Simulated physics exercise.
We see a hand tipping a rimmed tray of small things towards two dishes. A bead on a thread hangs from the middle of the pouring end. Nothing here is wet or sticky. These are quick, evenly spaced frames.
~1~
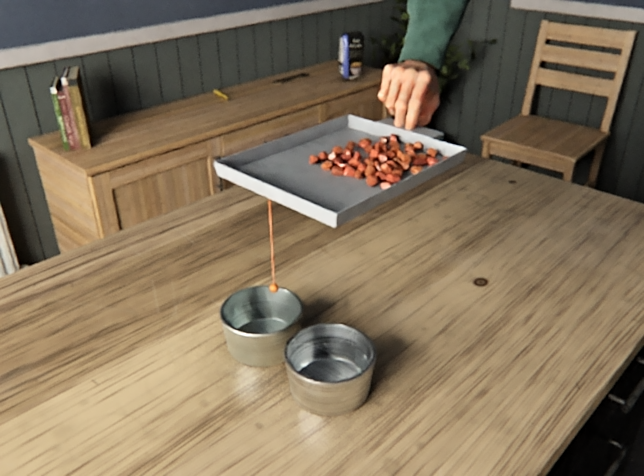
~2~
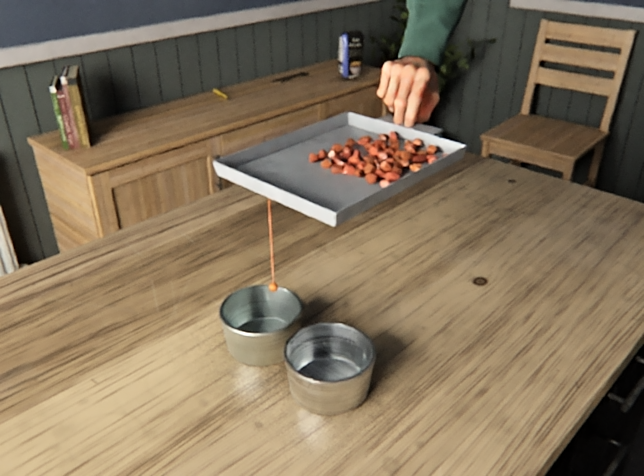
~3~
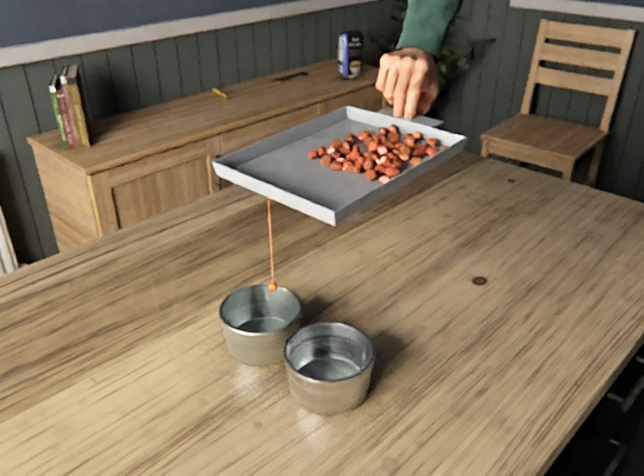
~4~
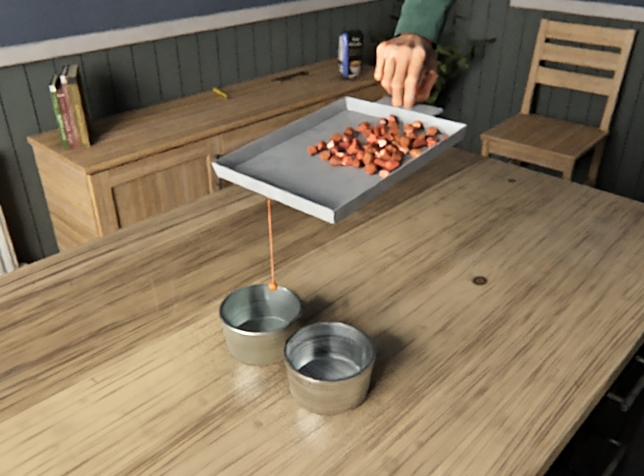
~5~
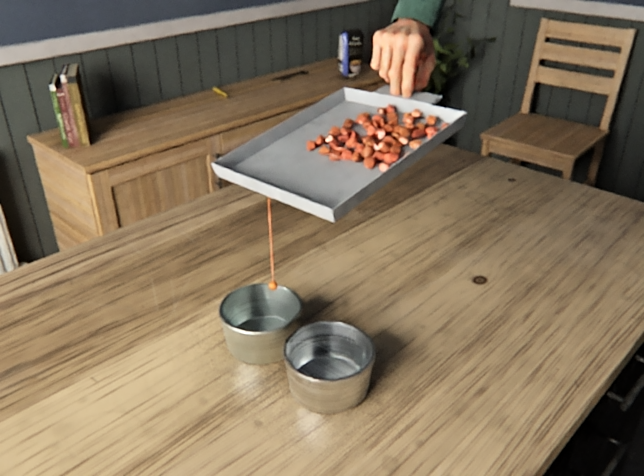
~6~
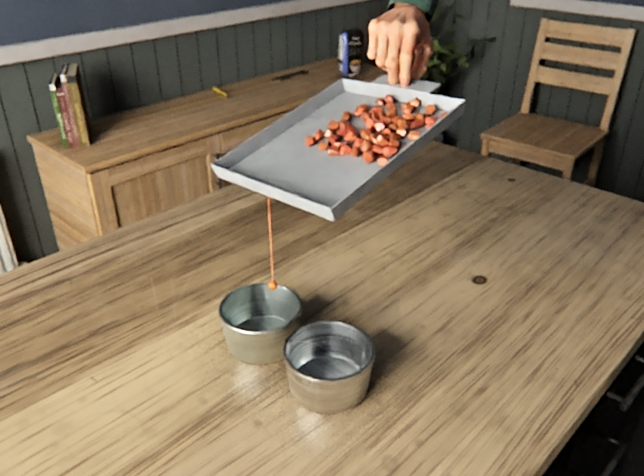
On a wooden table, two metal dishes sitting below a grey tray of reddish chunks as a hand gradually raises its far end.
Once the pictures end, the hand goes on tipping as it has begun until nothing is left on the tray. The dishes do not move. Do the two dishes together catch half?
Caught overall: Under half.
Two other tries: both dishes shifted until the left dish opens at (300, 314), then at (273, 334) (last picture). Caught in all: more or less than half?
At the first place less than half, at the second not half.
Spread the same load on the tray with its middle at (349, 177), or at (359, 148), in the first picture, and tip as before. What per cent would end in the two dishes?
Near 30 % and 20 %.
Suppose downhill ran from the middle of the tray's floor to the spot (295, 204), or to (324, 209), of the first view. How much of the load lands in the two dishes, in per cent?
Near 80 % and 80 %.
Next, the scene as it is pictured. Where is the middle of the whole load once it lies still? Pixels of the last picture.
Around (232, 332).
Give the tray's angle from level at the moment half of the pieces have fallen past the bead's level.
Around 105° of tilt.
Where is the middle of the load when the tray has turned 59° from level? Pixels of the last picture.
Near (260, 175).
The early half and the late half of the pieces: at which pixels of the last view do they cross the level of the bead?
At about (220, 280), then at (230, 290).
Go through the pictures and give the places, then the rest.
In the first picture, corners of the pouring end at (217, 161) and (336, 212), level; middle of the load at (382, 158), bits of crushed brick; left dish at (232, 341); right dish at (299, 388); bead on its thread at (274, 288).
In the second picture, corners of the pouring end at (217, 161) and (335, 211), level; middle of the load at (382, 155).
In the third picture, corners of the pouring end at (216, 161) and (334, 210), tipped barely, lowest at the left corner; middle of the load at (382, 150).
In the fourth picture, corners of the pouring end at (215, 162) and (333, 209), tipped a little, lowest at the left corner; middle of the load at (381, 142).
In the fifth picture, corners of the pouring end at (215, 163) and (332, 207), tipped a little, lowest at the left corner; middle of the load at (380, 133).
In the sixth picture, corners of the pouring end at (214, 164) and (331, 206), tipped a little, lowest at the left corner; middle of the load at (379, 125); left dish at (231, 338); right dish at (298, 386).
Soon, tray tipped steeply; nearly all on the tray; a stray few in the air.
A while on, tray tipped right over; about two thirds on the tray; a small part in the left dish; a small part outside both; a small part in the air.
Towards the end, tray tipped past a quarter turn; about a third in the left dish; about two thirds outside both.
Finally, tray tipped past a quarter turn; none in the right dish; about a third in the left dish; about two thirds outside both.
